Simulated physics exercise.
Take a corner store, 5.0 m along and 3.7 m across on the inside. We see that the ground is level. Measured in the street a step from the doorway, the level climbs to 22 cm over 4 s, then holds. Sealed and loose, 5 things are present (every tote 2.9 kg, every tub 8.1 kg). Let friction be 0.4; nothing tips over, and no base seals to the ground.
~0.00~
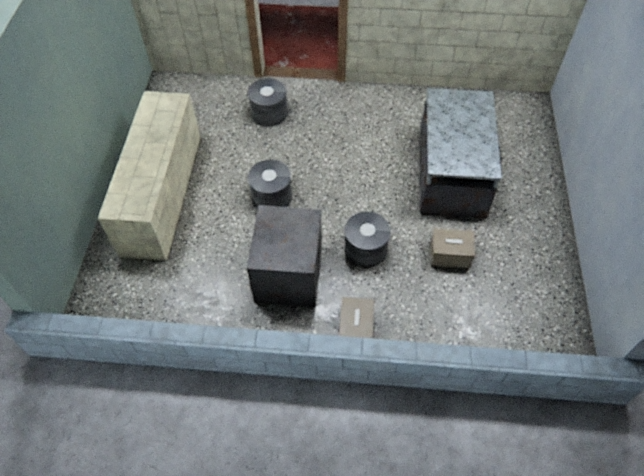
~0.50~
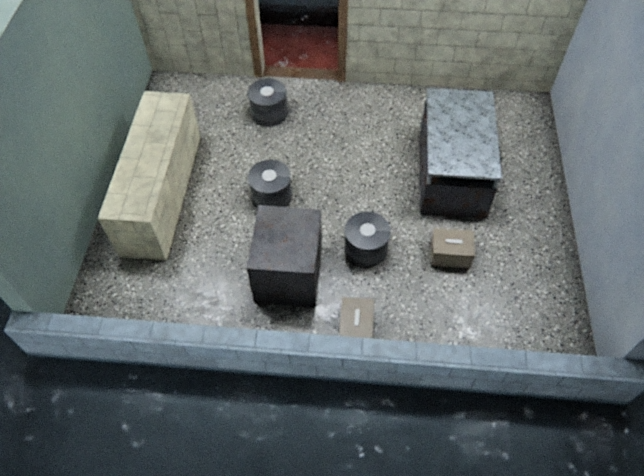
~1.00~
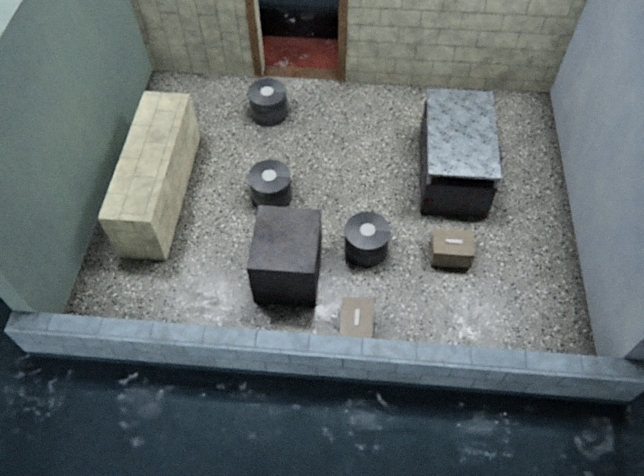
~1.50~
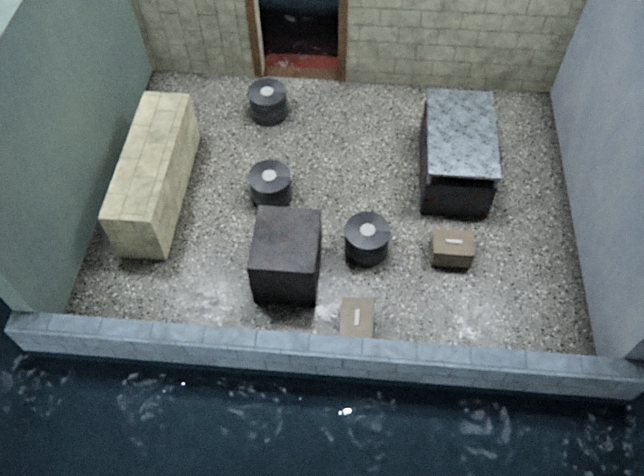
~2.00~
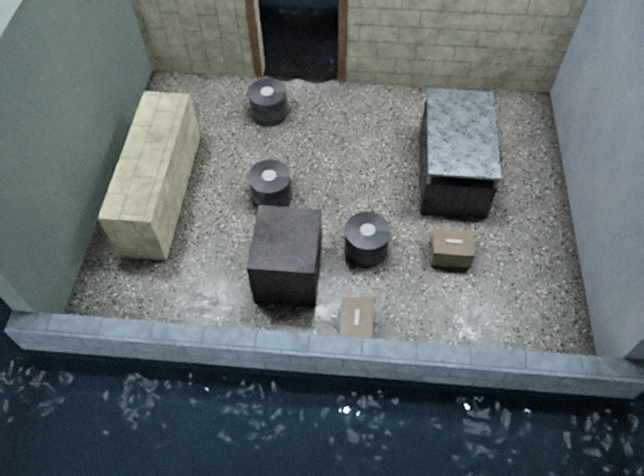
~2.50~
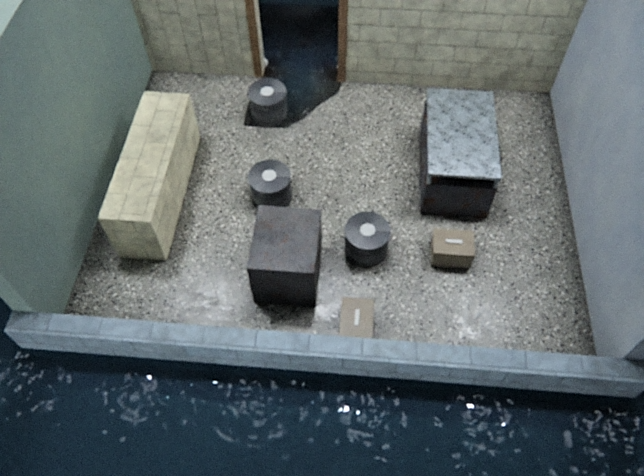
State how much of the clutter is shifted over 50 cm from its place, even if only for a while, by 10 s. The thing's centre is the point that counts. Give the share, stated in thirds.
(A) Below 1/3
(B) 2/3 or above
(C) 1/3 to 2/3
Answer: B.
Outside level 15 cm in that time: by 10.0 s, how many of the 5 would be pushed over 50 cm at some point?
The count would be 5.
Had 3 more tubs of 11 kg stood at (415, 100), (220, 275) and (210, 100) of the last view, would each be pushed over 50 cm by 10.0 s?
So, in the order asked, it's not far enough, too far and not far enough.
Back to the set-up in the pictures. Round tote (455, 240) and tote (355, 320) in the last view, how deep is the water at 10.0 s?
3 and 8 cm.
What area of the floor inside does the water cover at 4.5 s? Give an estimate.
My estimate is roughly 6.0 m2.
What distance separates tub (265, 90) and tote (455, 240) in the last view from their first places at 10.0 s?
The first is 250 cm from its start, the second 150 cm.
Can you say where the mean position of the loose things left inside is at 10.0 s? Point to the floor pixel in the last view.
I'd say about (378, 251) in the last view.
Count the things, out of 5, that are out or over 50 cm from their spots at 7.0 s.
It comes to 4.
After 3.5 s 0 of 5 are over 50 cm from their spots; 0 afloat.
After 4.5 s 1 of 5 are over 50 cm from their spots; 0 afloat.
After 7.0 s 4 of 5 are over 50 cm from their spots; 4 afloat.
After 10.0 s 5 of 5 are over 50 cm from their spots, and 5 have been at some point; 5 afloat.
